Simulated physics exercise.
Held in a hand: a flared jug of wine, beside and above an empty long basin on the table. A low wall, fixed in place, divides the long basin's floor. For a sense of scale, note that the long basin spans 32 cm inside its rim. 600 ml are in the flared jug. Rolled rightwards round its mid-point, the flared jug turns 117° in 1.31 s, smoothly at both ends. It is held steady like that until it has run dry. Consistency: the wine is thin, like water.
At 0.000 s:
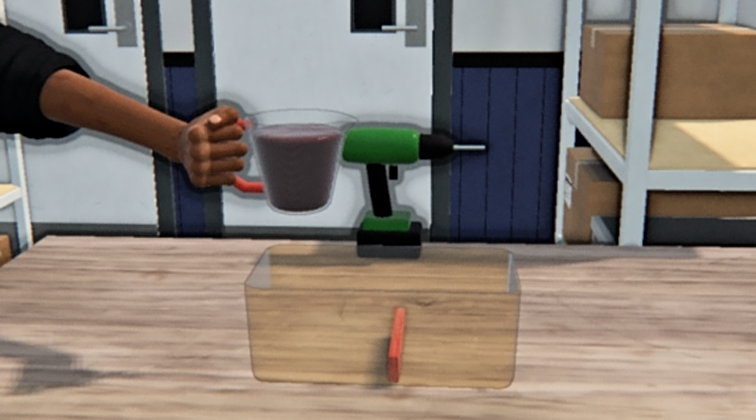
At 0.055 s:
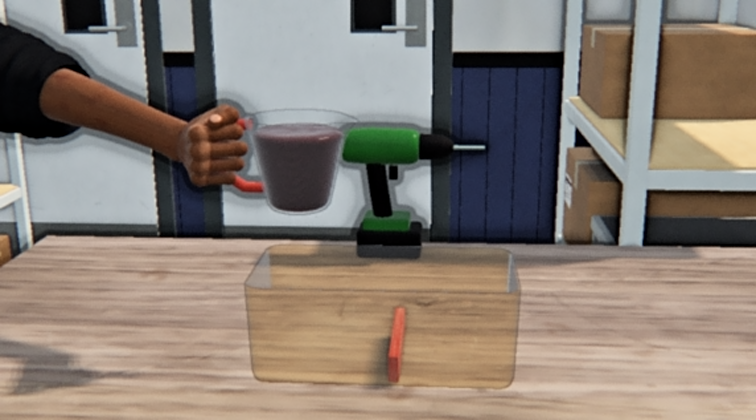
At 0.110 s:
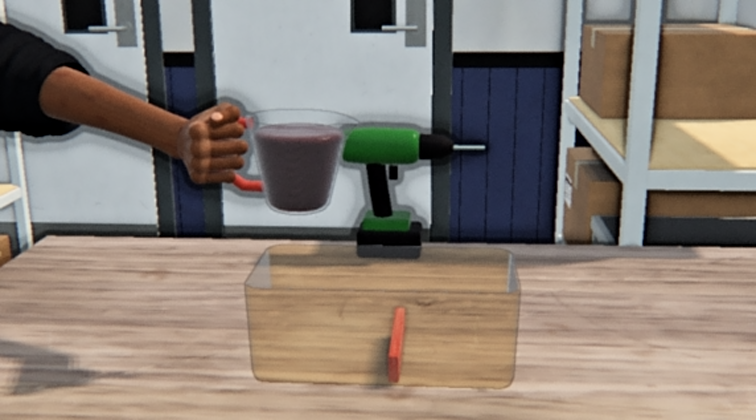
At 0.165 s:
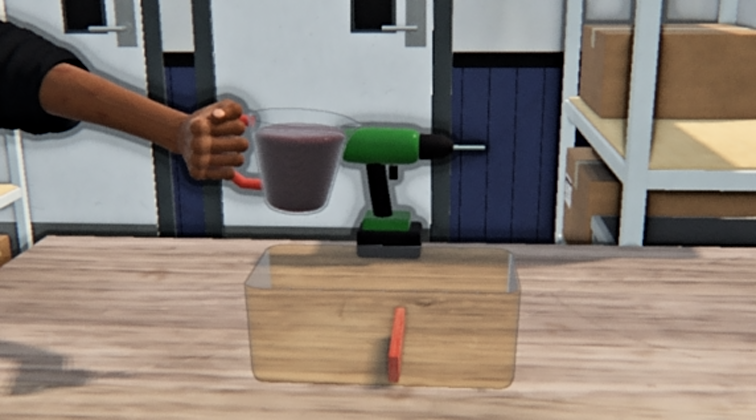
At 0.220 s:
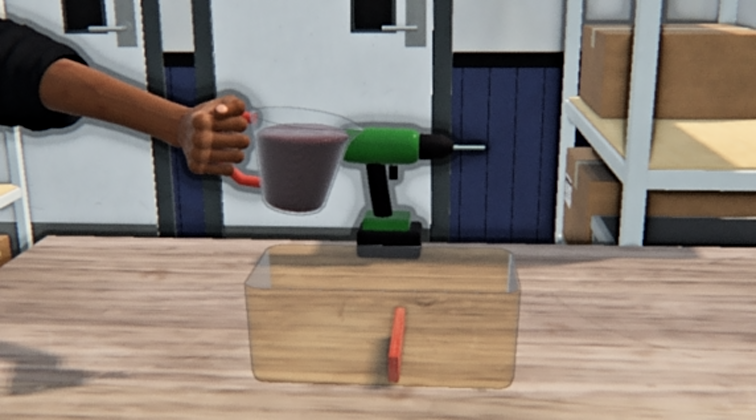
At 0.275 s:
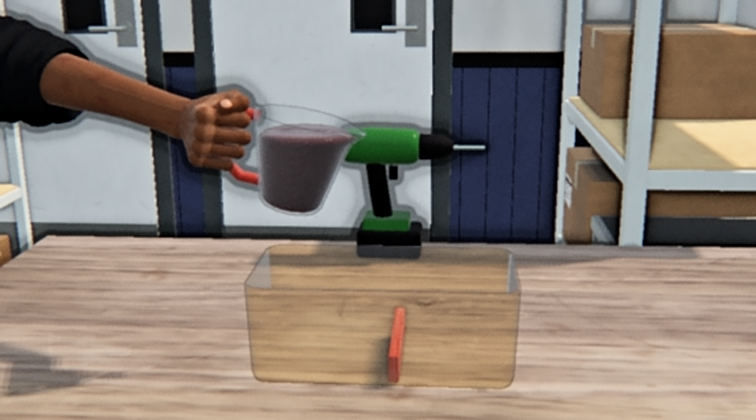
The footage shows a hand holding a clear, red-handled jug of dark purple liquid above an empty transparent basin on a wooden table, a green drill standing behind; the hand then slowly tilts the jug slightly to the right.
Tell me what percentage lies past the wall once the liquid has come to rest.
Some 71 per cent.
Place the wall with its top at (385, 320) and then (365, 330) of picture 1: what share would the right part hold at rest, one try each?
I'd say 85 percent on the first go, 90 percent on the next.
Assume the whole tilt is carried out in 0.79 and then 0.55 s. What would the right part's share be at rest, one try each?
Result: 55 per cent, then 40 per cent.
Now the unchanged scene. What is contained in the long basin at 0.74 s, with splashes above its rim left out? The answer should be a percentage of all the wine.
Around 16%.
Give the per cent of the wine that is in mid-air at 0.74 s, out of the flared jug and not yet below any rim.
22 %.
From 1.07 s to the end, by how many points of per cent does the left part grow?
Near 10 in a hundred.
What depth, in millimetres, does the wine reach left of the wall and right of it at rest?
Left about 6 mm, right about 22 mm.
After 0.74 s the tilt is 70° and 62 per cent is still to pour, 0 is left of the wall and 16 right of it.
After 1.07 s the tilt is 108° and 5 per cent is still to pour, 17 is left of the wall and 71 right of it.
After 1.43 s the tilt is 117° and 0 per cent is still to pour, 27 is left of the wall and 72 right of it.
After 1.81 s the tilt is 117° and 0 per cent is still to pour, 28 is left of the wall and 71 right of it.
In the end 28 per cent lies left of the wall, 71 right of it and 1 outside.
